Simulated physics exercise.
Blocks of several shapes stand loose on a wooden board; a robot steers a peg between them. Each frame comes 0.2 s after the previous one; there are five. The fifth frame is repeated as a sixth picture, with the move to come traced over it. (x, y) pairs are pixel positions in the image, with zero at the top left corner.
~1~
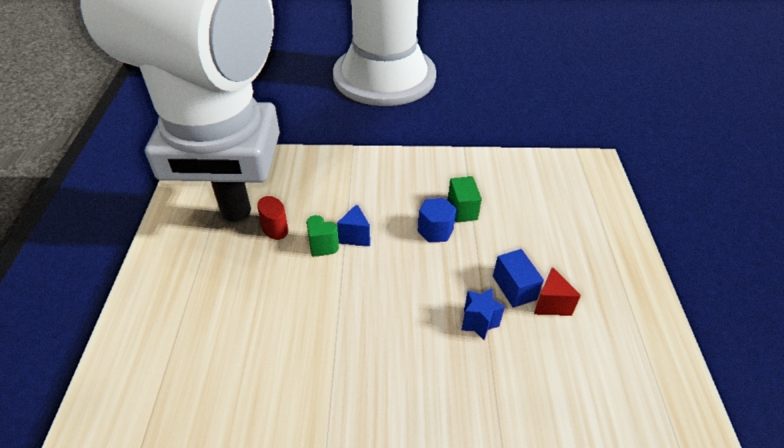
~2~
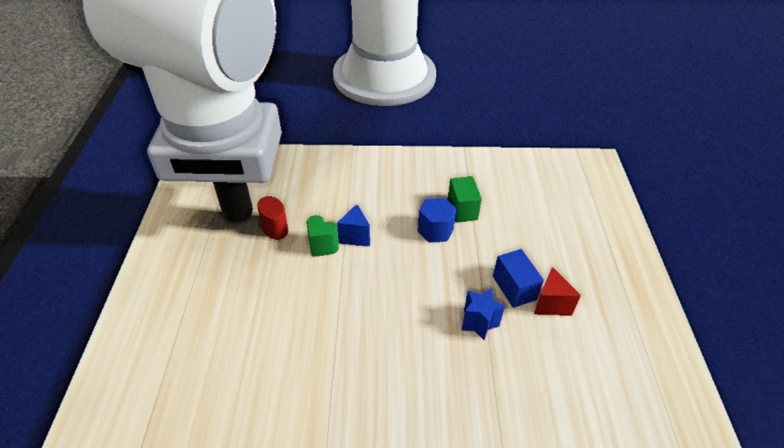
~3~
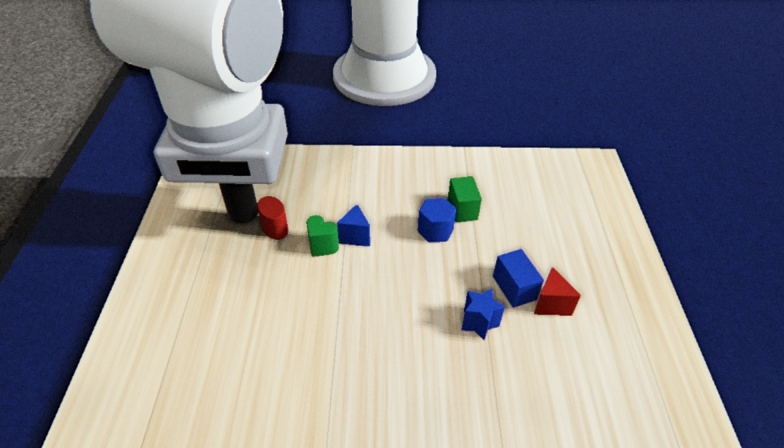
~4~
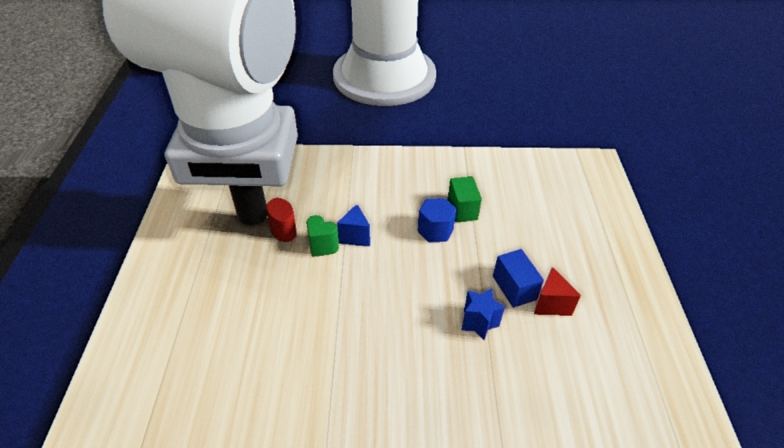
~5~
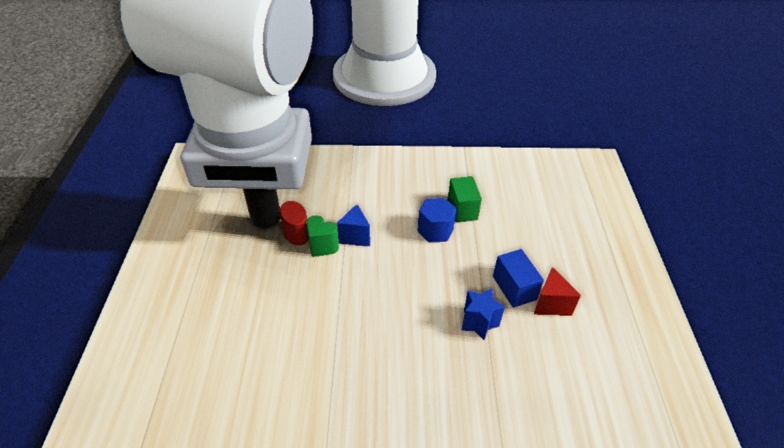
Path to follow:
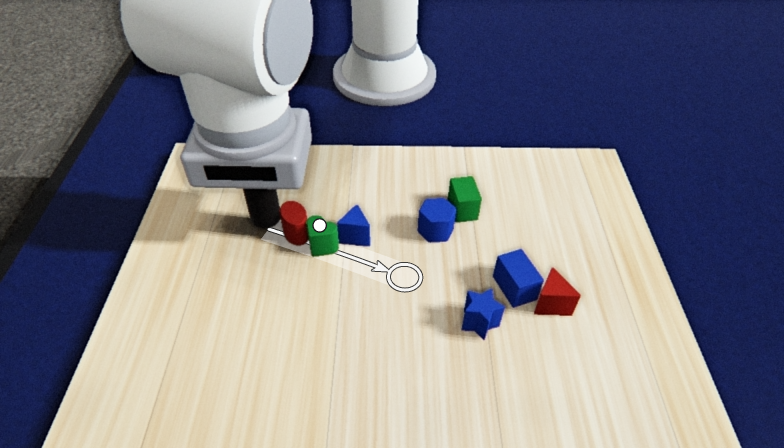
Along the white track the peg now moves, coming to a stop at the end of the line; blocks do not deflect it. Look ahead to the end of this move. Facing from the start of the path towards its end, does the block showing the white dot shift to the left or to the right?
Sideways, to the right.
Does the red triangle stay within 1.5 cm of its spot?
The answer is yes.
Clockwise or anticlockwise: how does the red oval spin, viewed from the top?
Verdict: Counterclockwise.
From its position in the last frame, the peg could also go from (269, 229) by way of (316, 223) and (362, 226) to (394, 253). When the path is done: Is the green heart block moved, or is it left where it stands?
It is shoved along.
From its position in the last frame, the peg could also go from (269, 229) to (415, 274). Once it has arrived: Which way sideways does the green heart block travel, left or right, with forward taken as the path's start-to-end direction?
Taking start-to-end as forward, the block's sideways shift goes to the right.
Path on the board, from (269, 229) to (405, 277); the dot is on the green heart block.
What follows on the original path. One third of the way, peg at (311, 233); red oval at (340, 224); green heart block at (359, 243), turned 50° clockwise; blue triangle at (368, 220), turned 80° anticlockwise.
Two thirds of the way, peg at (358, 249); red oval at (387, 230), turned 45° anticlockwise; green heart block at (381, 255), turned 115° clockwise; blue triangle at (401, 215), turned 100° anticlockwise.
At the end, peg at (405, 267); red oval at (416, 231), turned 95° anticlockwise; green heart block at (418, 279), turned 180° clockwise; blue triangle at (407, 213), turned 130° anticlockwise; blue six-sided block in place; red triangle in place.
